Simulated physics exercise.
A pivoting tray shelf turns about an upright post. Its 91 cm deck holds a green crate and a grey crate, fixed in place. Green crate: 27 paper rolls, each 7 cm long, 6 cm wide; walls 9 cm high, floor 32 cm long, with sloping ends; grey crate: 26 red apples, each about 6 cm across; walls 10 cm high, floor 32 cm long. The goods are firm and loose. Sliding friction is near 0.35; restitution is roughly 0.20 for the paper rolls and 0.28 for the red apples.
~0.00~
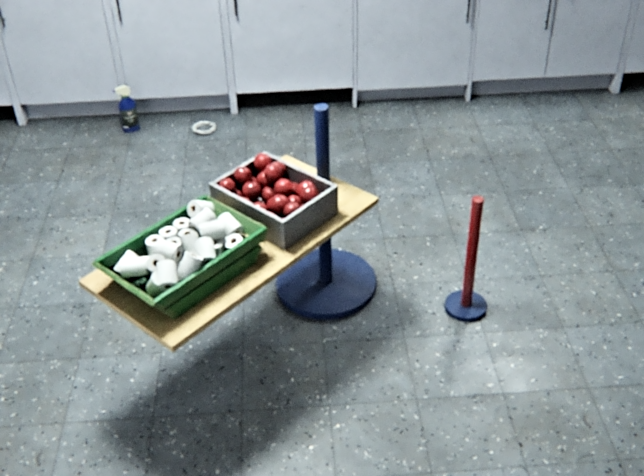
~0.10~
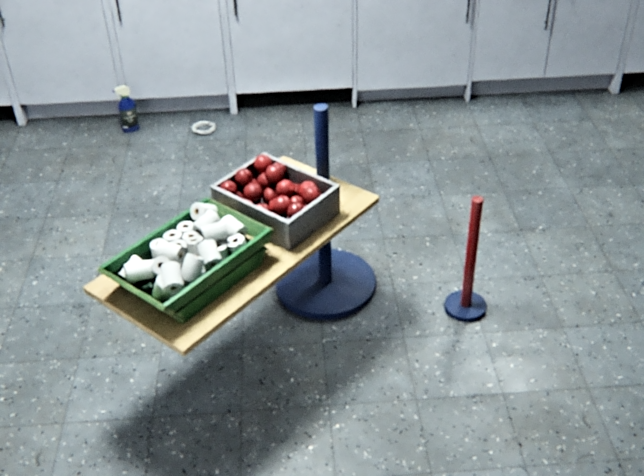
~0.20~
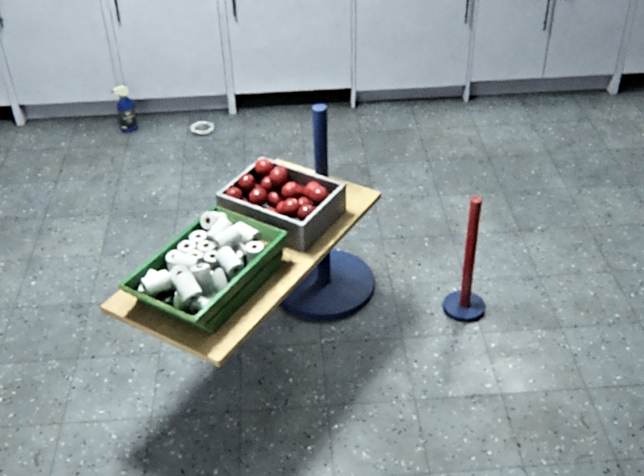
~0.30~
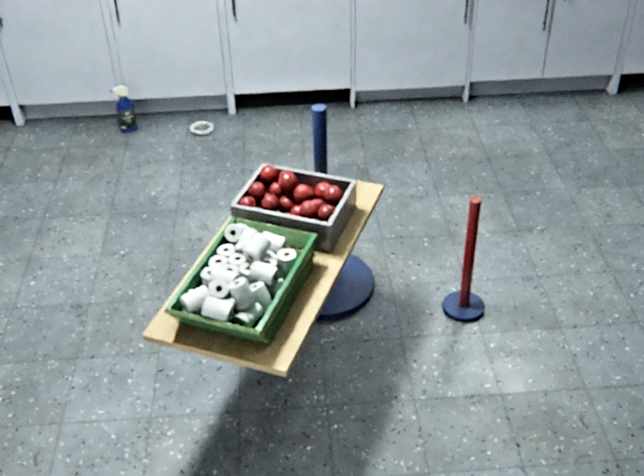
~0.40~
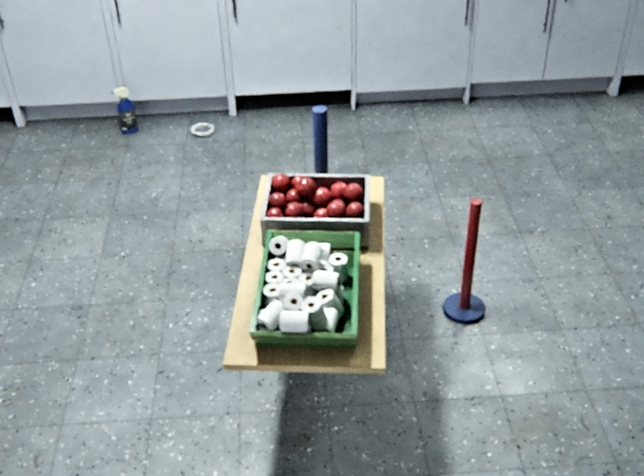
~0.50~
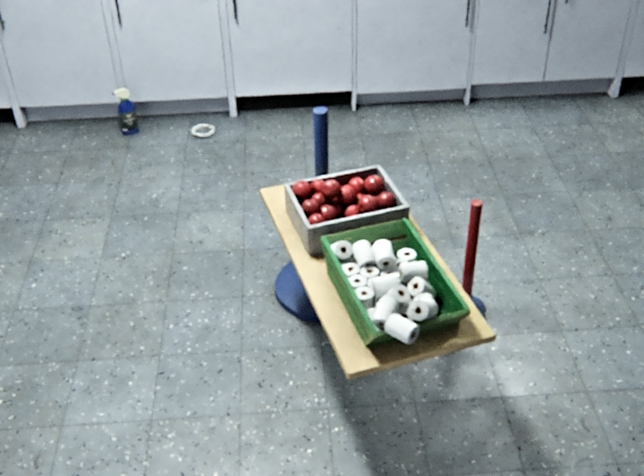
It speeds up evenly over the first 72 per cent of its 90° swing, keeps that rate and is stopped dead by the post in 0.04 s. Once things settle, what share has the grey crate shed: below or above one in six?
Out of the grey crate go fewer than one in six of the red apples.
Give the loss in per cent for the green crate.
Lost: Green crate 35 per cent.
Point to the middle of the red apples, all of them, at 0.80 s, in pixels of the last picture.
At about (379, 197).
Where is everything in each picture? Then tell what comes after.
In the first picture (each is followed by its nearest rim corner in this view, unless another is named), grey crate (by its farthest rim corner), (266, 153); green crate, (154, 301); turned through 0°; none out.
In the second picture, grey crate, (265, 154); green crate, (164, 306); turned through 2°.
In the third picture, grey crate, (264, 158); green crate, (196, 318); turned through 10°.
In the fourth picture, grey crate, (265, 165); green crate, (258, 330); turned through 21°.
In the fifth picture, grey crate, (273, 174); green crate, (354, 333); turned through 38°.
In the sixth picture, grey crate, (288, 184); green crate, (468, 309); turned through 60°; 1 out, the lowest roll at (402, 329).
After 0.60 s, end of the swing.
After 0.68 s, green crate 23 in, 4 out and grey crate 26 in, 0 out.
After 0.80 s, green crate 18 in, 9 out and grey crate 26 in, 0 out.
After 1.02 s, green crate 18 in, 9 out and grey crate 26 in, 0 out.
Outcome (at 1.46 s), green crate 18 in, 9 out and grey crate 26 in, 0 out. Asked share, 0 of 26, 0 per cent.
